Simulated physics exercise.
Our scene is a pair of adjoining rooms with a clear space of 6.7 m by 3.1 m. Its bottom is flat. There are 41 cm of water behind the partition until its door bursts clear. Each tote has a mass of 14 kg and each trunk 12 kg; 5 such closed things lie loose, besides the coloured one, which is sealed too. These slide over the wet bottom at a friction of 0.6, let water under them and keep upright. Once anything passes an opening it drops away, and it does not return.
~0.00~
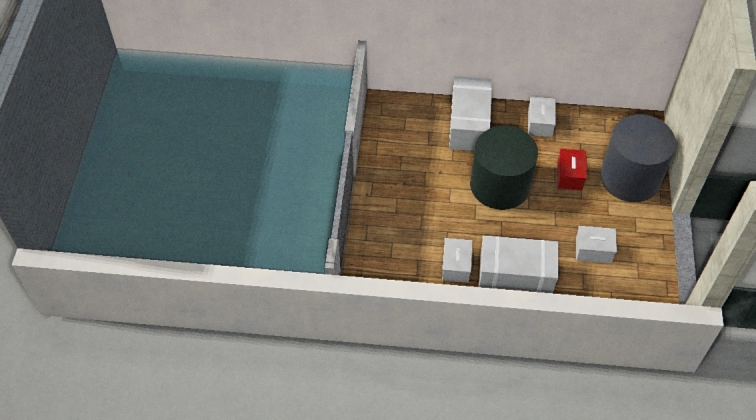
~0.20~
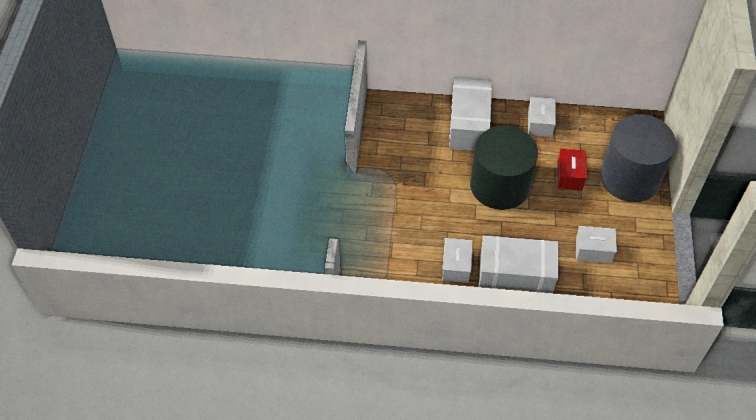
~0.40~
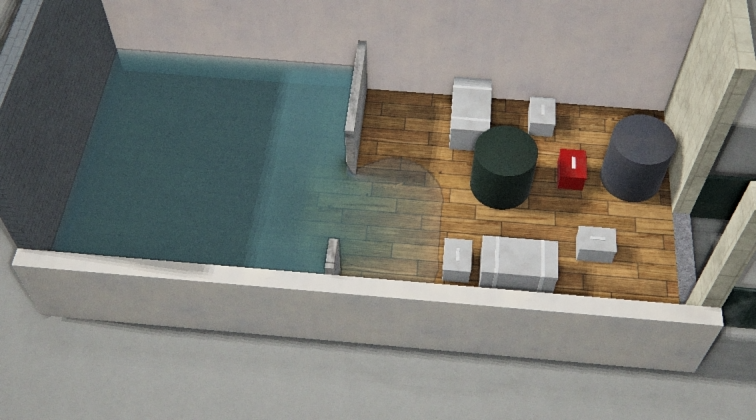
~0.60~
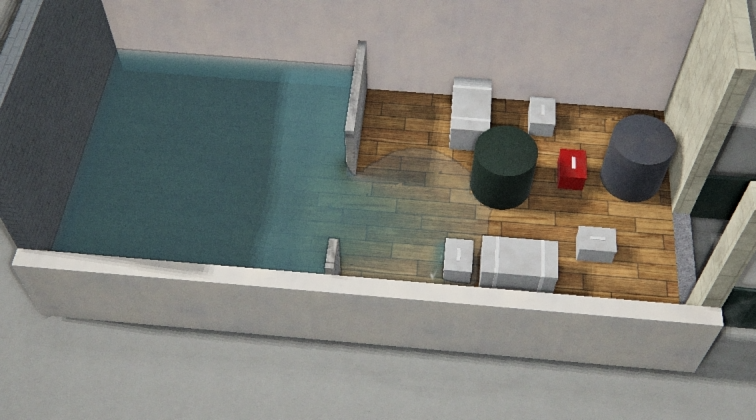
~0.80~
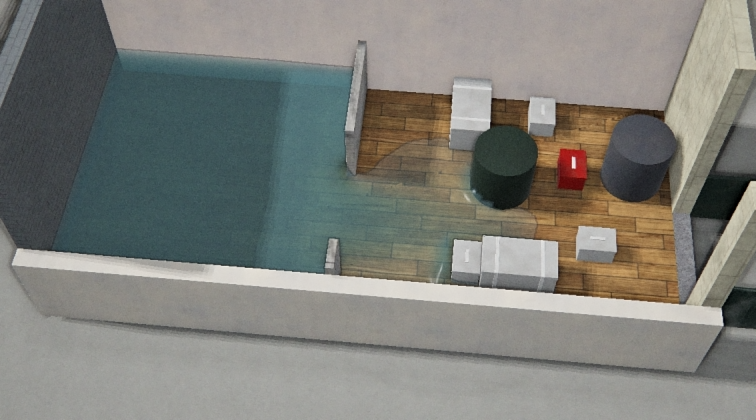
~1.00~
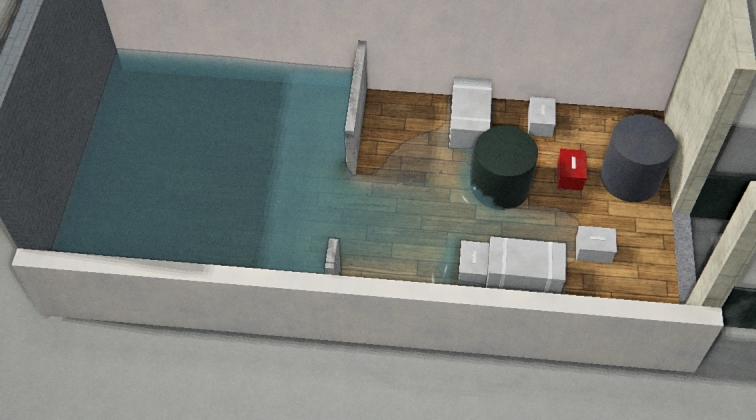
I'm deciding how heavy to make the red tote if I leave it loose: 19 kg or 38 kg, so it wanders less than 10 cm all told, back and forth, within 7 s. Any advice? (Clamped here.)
Most likely the low value is adequate.
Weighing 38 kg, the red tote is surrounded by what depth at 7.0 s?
About 10 cm.
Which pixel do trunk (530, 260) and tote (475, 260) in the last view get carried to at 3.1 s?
Roughly (667, 261), then roughly (621, 241).
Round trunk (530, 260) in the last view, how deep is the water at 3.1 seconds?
Depth: Near 16 cm.
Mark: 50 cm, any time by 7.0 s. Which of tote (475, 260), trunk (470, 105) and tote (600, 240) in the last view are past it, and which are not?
In turn: Over, short of it, more.
After 1.4 s the red tote would be 0 cm from its start with 19 kg and 0 cm from its start with 38 kg; 0 cm of water round it then.
After 3.1 s the red tote would be 0 cm from its start with 19 kg and 0 cm from its start with 38 kg; 4 cm of water round it then.
After 4.9 s the red tote would be 0 cm from its start with 19 kg and 0 cm from its start with 38 kg; 8 cm of water round it then.
After 7.0 s the red tote would be 0 cm from its start with 19 kg and 0 cm from its start with 38 kg; 10 cm of water round it then.
